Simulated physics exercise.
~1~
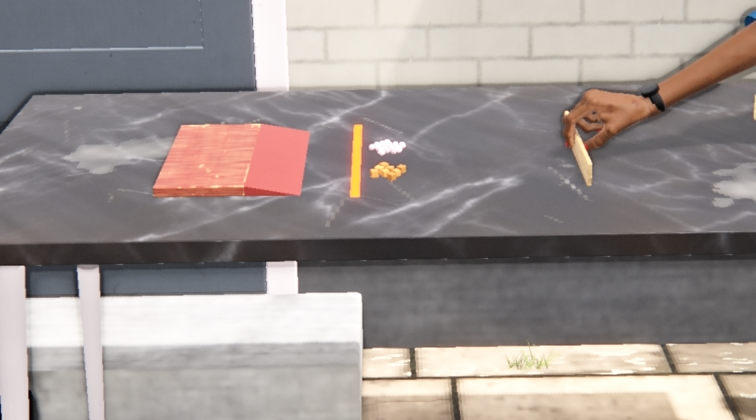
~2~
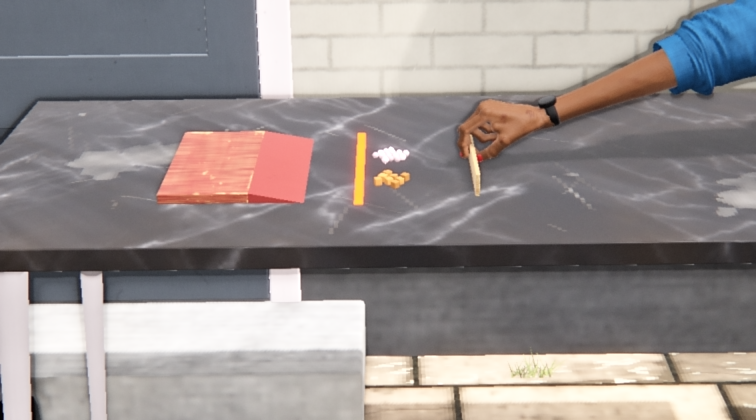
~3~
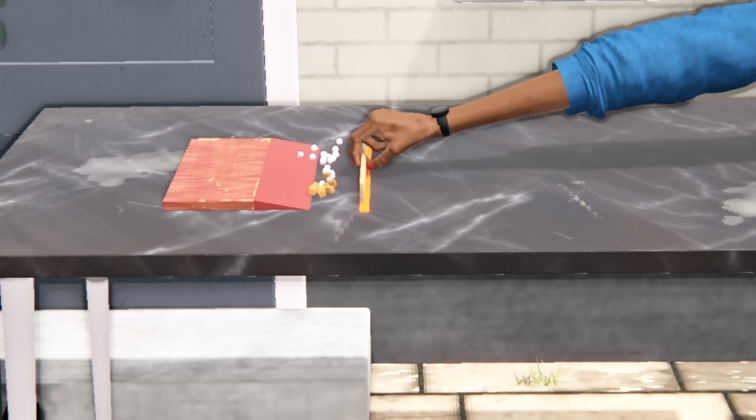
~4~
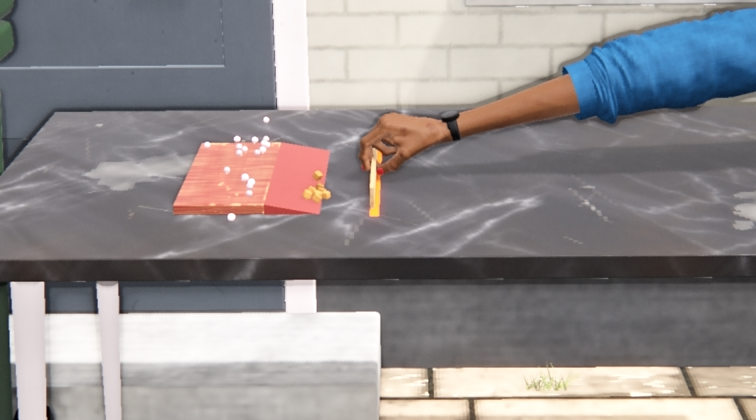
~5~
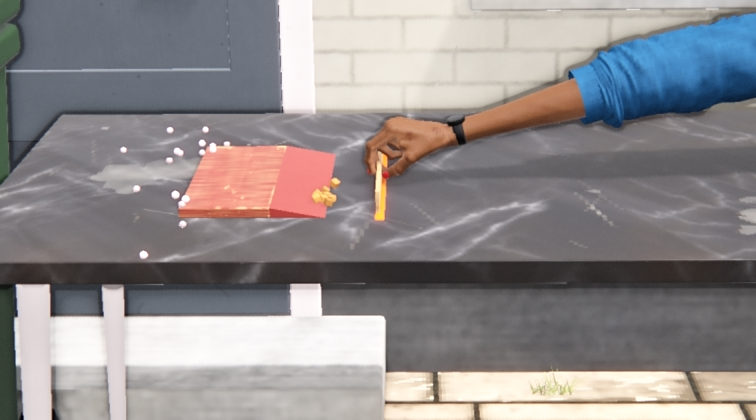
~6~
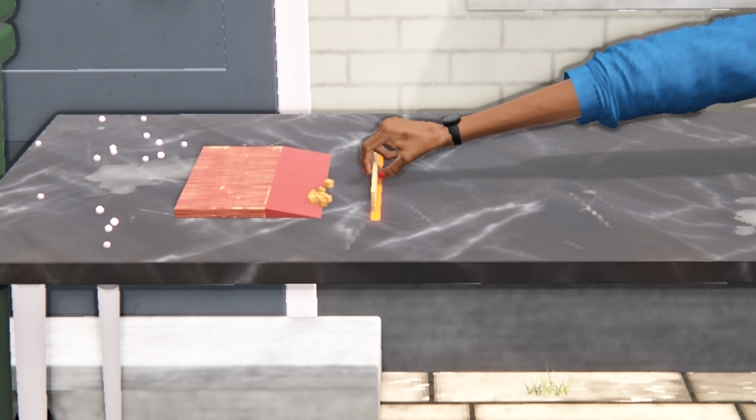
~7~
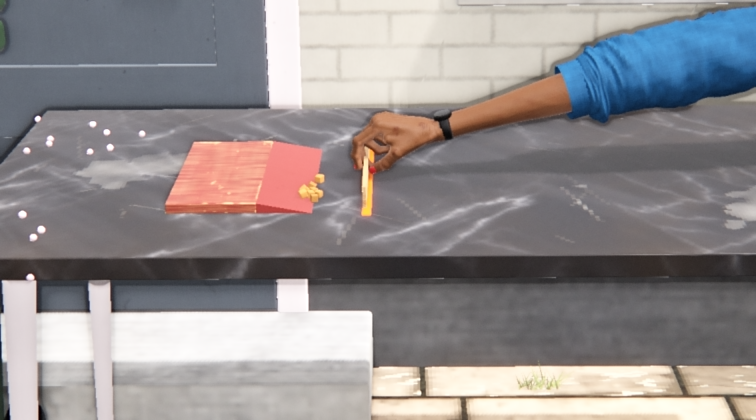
A hand slides a wooden strip left to orange tape, and only white beads clear the red ramp.
